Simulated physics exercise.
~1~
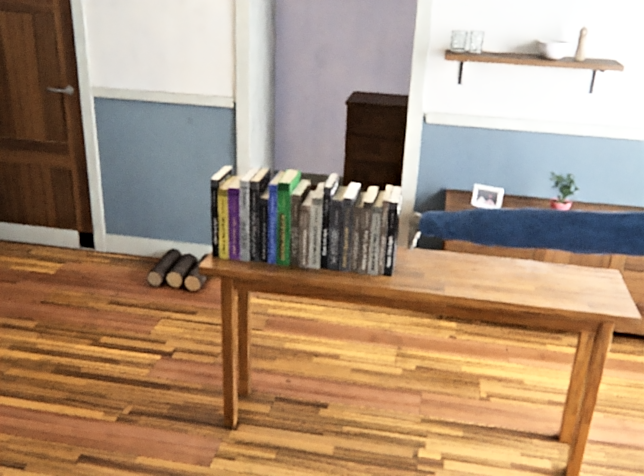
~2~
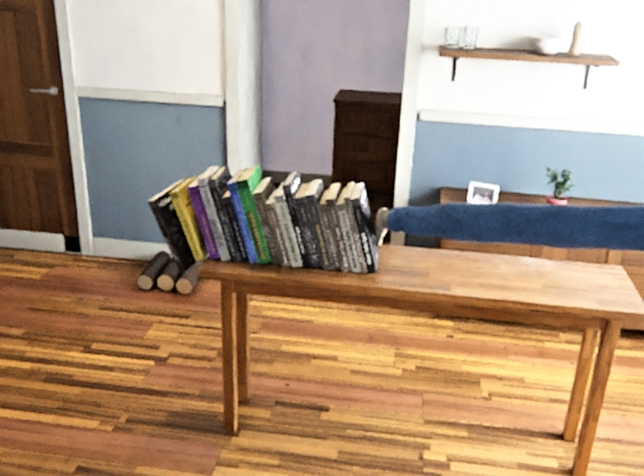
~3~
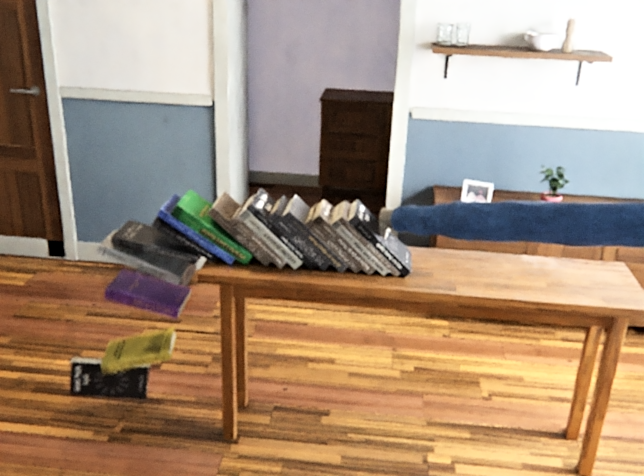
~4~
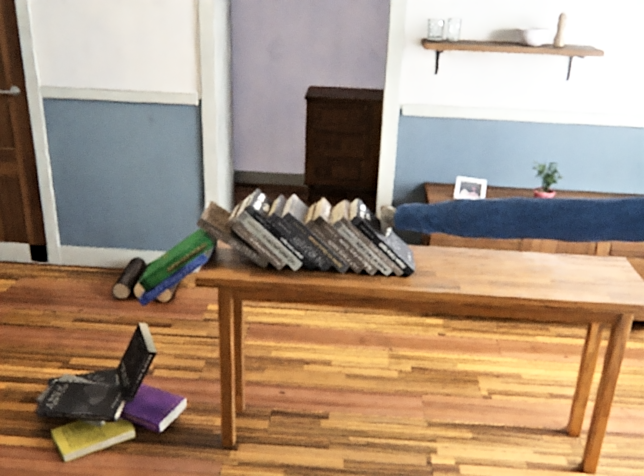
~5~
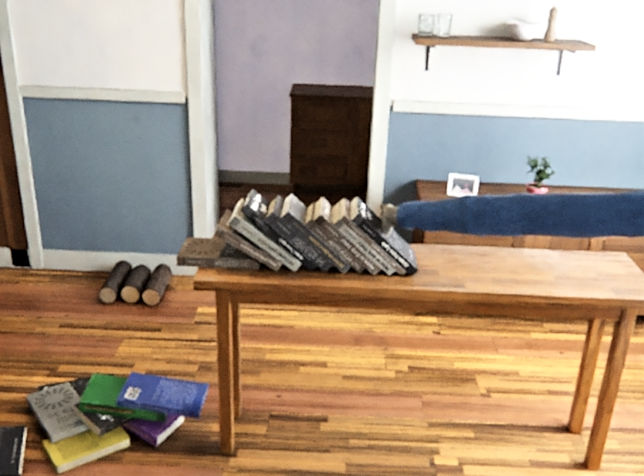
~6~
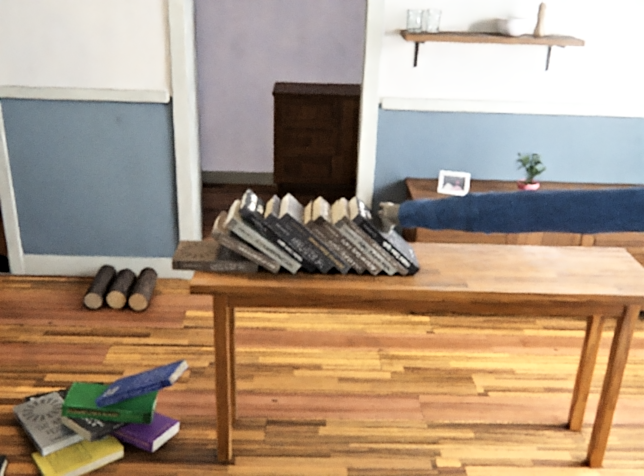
At first, a row of upright books stands on a wooden table near its left edge, with a long dark blue shape behind the right side. The whole row then tips to the left, each book leaning on the next, and the leftmost ones tilt out past the edge. The black, yellow and purple books drop toward the floor, while the green and blue ones slant over the corner and soon follow them down. The remaining books stay slumped on the tabletop, one lying flat and jutting over the edge. Finally, the green book rests on its side in the floor pile, beneath the blue one.
